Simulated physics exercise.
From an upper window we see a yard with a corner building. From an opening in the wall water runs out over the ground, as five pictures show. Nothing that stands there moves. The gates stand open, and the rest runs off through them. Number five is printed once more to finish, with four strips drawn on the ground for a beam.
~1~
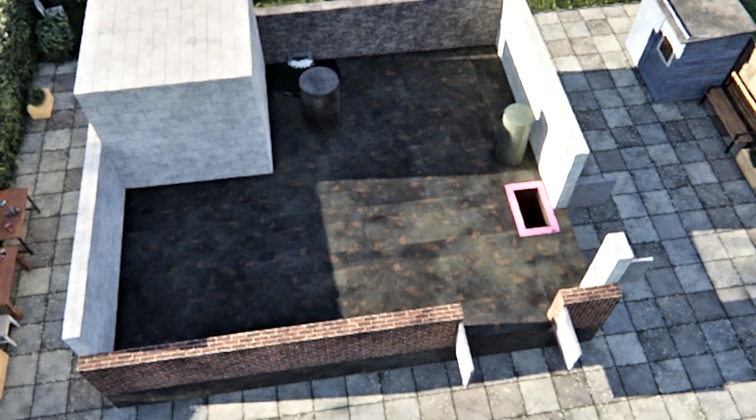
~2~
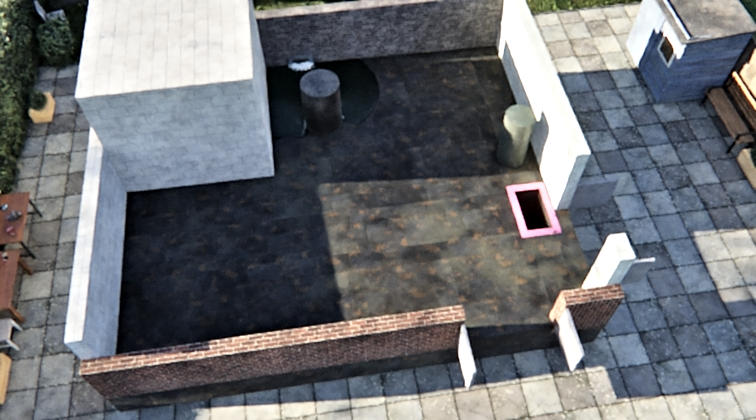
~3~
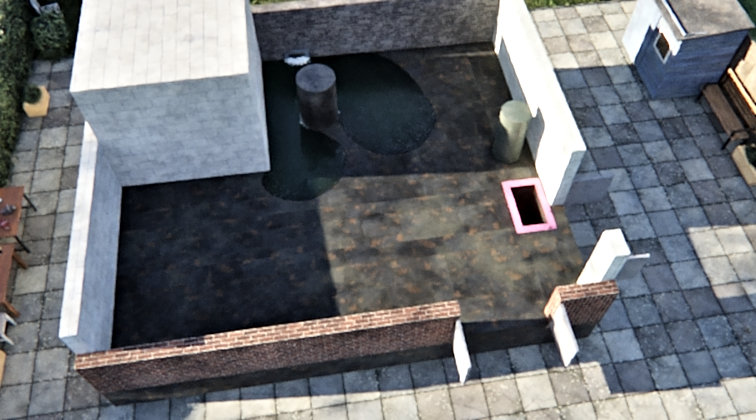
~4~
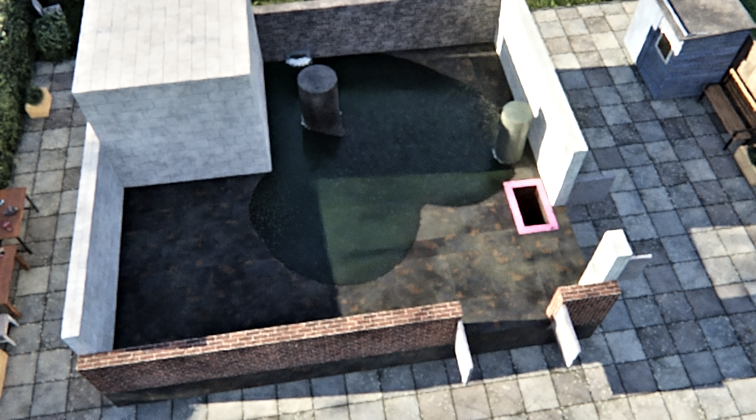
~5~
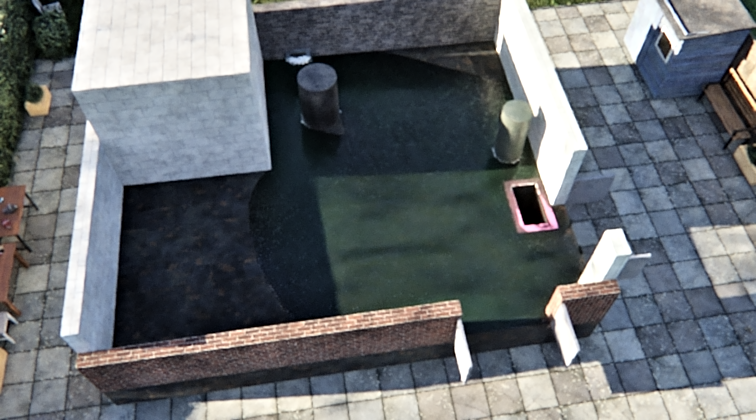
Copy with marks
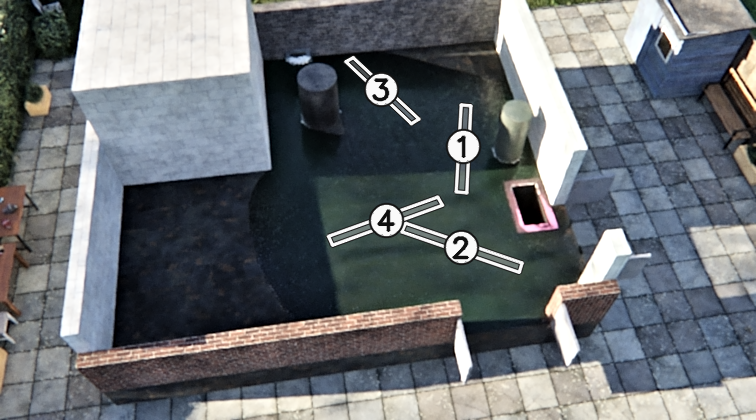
Dark greenish water spreads across the floor of a walled yard, seen from high above, with a pale block building filling its upper left corner. A dark cylinder stands near the back wall, a paler one by the right wall above a pink-rimmed pit, and white gates stand open beyond a low brick wall. From the back, the water widens around both cylinders, then reaches the pit and gates, leaving the left floor dark and bare.
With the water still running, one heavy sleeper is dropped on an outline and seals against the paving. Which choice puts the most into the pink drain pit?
Use position 4.
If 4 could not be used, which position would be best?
That would be 2.
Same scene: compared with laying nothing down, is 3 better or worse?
It is worse.
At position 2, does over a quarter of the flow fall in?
Yes, it does.
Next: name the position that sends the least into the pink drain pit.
1 it is.
On the marked copy, 1 from (461, 192) to (466, 105); 2 from (403, 227) to (520, 267); 3 from (349, 59) to (415, 121); 4 from (330, 240) to (440, 201).
If 1 is chosen, about 13 % of the stream goes into the pink drain pit, about 87 % out by the gates.
If 2 is chosen, about 37 % of the stream goes into the pink drain pit, about 63 % out by the gates.
If 3 is chosen, about 21 % of the stream goes into the pink drain pit, about 79 % out by the gates.
If 4 is chosen, about 66 % of the stream goes into the pink drain pit, about 34 % out by the gates.
